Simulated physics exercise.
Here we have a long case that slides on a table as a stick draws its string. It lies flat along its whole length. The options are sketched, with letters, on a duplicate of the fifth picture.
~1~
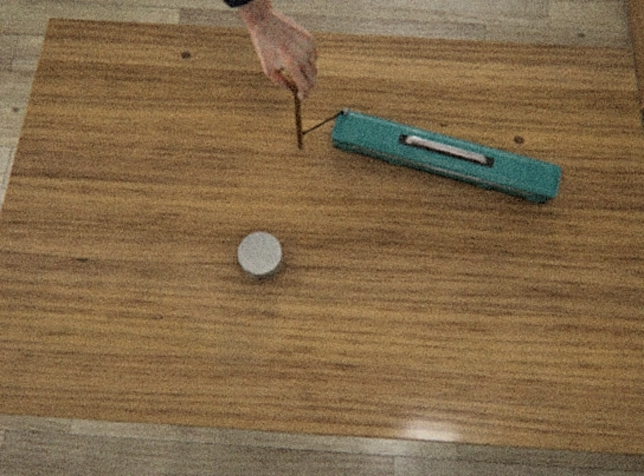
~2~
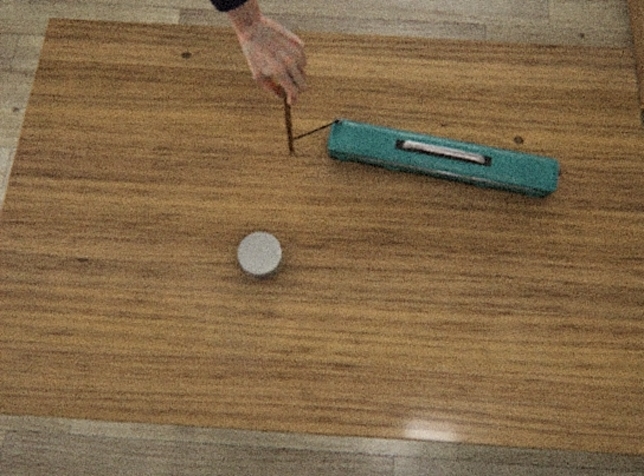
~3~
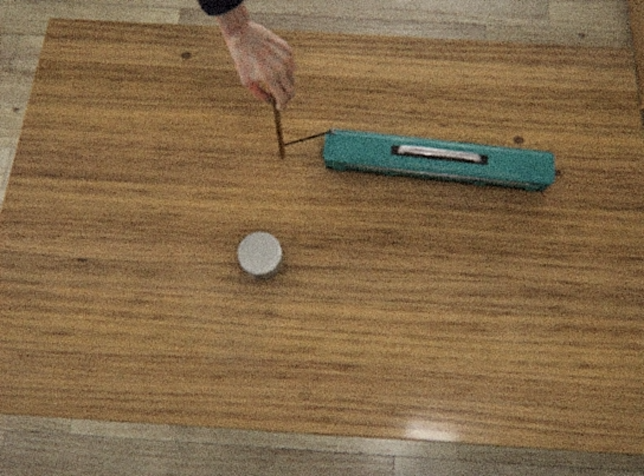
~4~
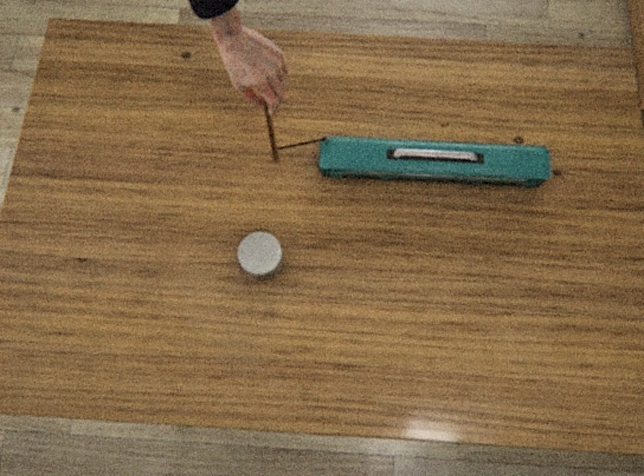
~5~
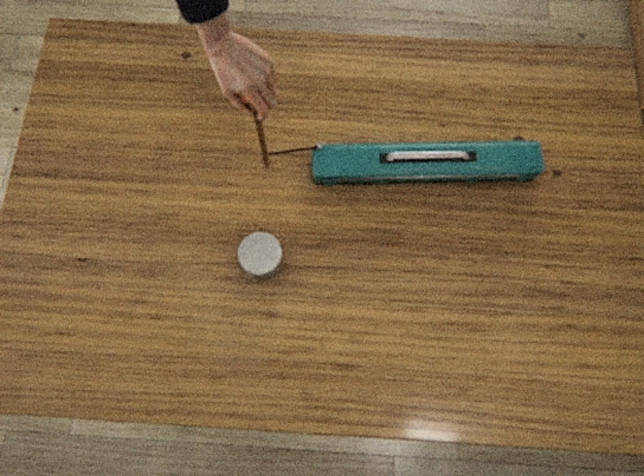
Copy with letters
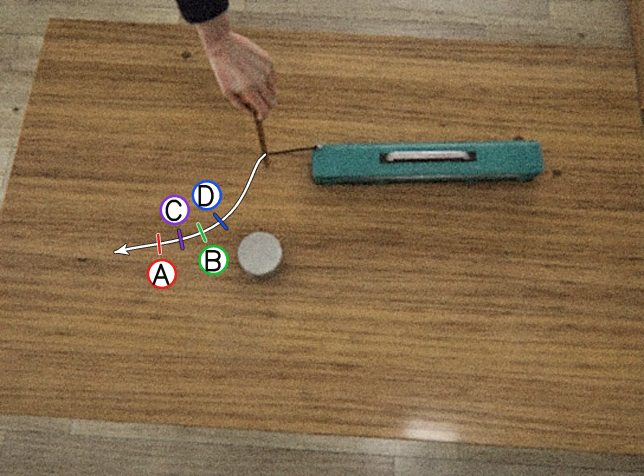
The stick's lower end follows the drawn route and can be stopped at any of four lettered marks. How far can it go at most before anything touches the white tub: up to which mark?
It should halt at D.
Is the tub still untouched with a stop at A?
For that mark, no.
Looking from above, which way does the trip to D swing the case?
Anticlockwise.
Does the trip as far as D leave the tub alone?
Yes.
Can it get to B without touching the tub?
No.
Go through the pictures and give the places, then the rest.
The first frame shows turquoise case (446, 151); white tub (261, 257).
The second frame shows turquoise case (443, 153); white tub (261, 257).
The third frame shows turquoise case (439, 155); white tub (261, 257).
The fourth frame shows turquoise case (435, 156); white tub (261, 257).
The fifth frame shows turquoise case (428, 158); white tub (261, 257).
On the copy, A at (159, 244); B at (202, 232); C at (181, 239); D at (221, 222); the route from (265, 155) via (211, 228) to (115, 252).
On D. First, foot of the stick (251, 178), middle of the case (414, 160).
Then, foot of the stick (239, 203), middle of the case (400, 165).
Finally, foot of the stick (221, 222), middle of the case (381, 173); nothing has been touched.
By contrast, A is too far, the tub has been hit; B is too far, the tub has been hit; C is too far, the tub has been hit.
